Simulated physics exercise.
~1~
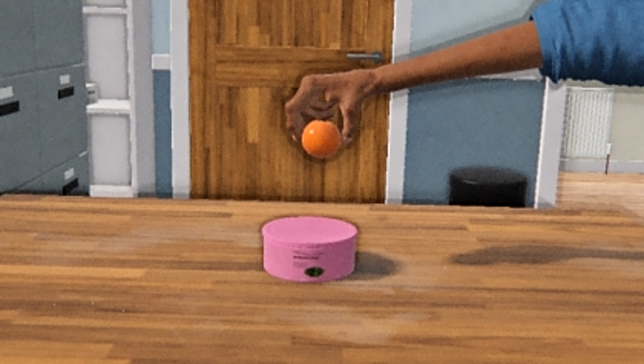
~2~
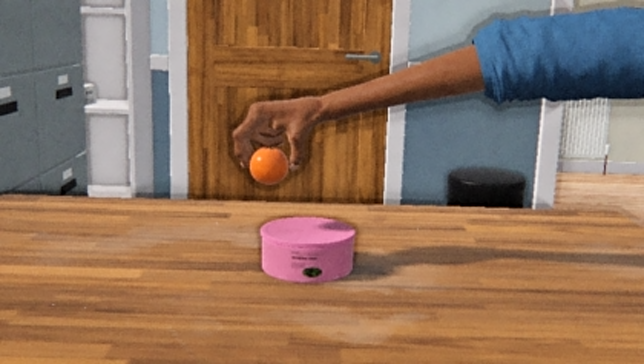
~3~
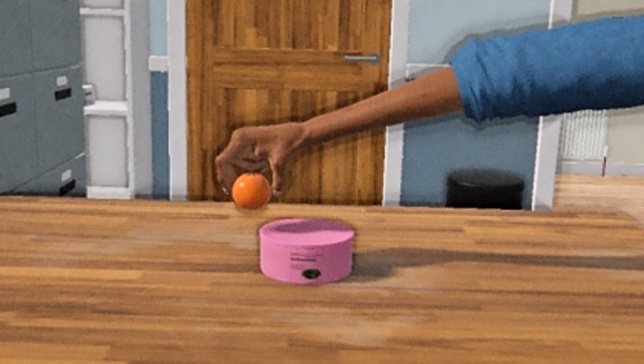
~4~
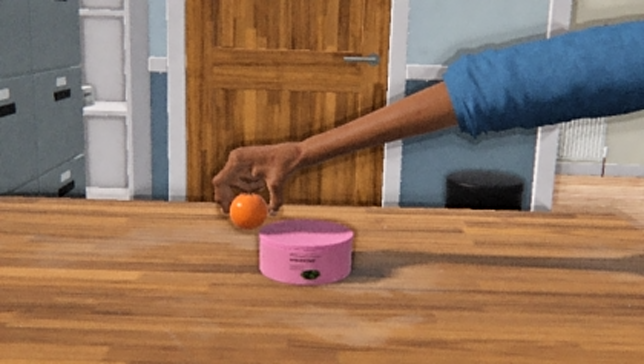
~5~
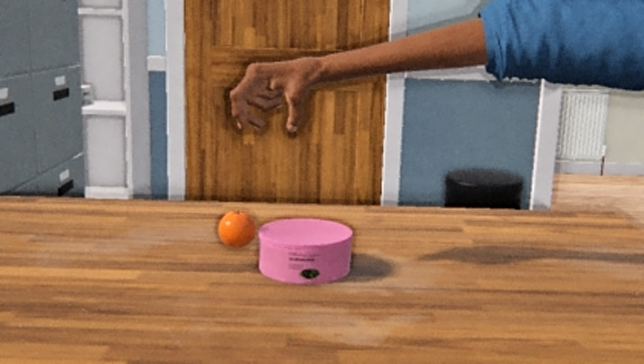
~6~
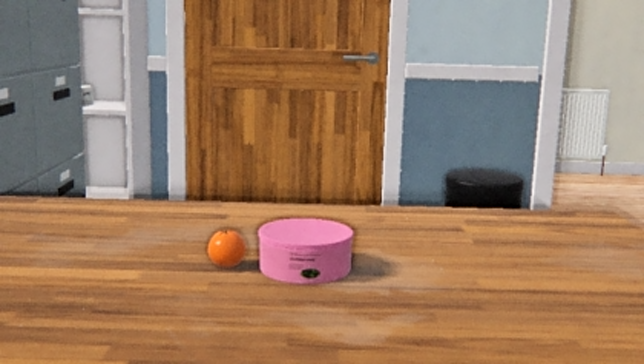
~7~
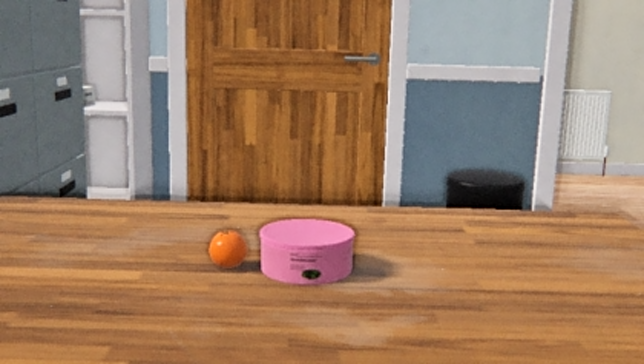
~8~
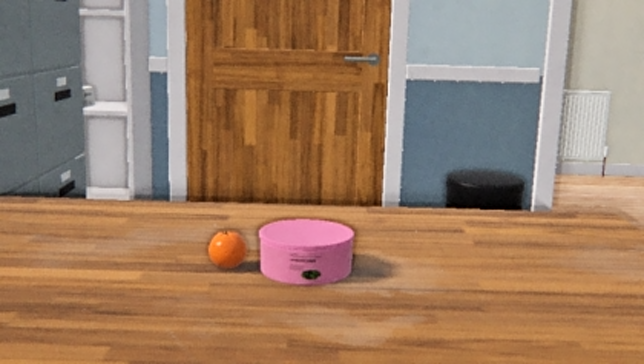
A hand lowers an orange tomato beside a pink tub, and it drops onto the table.
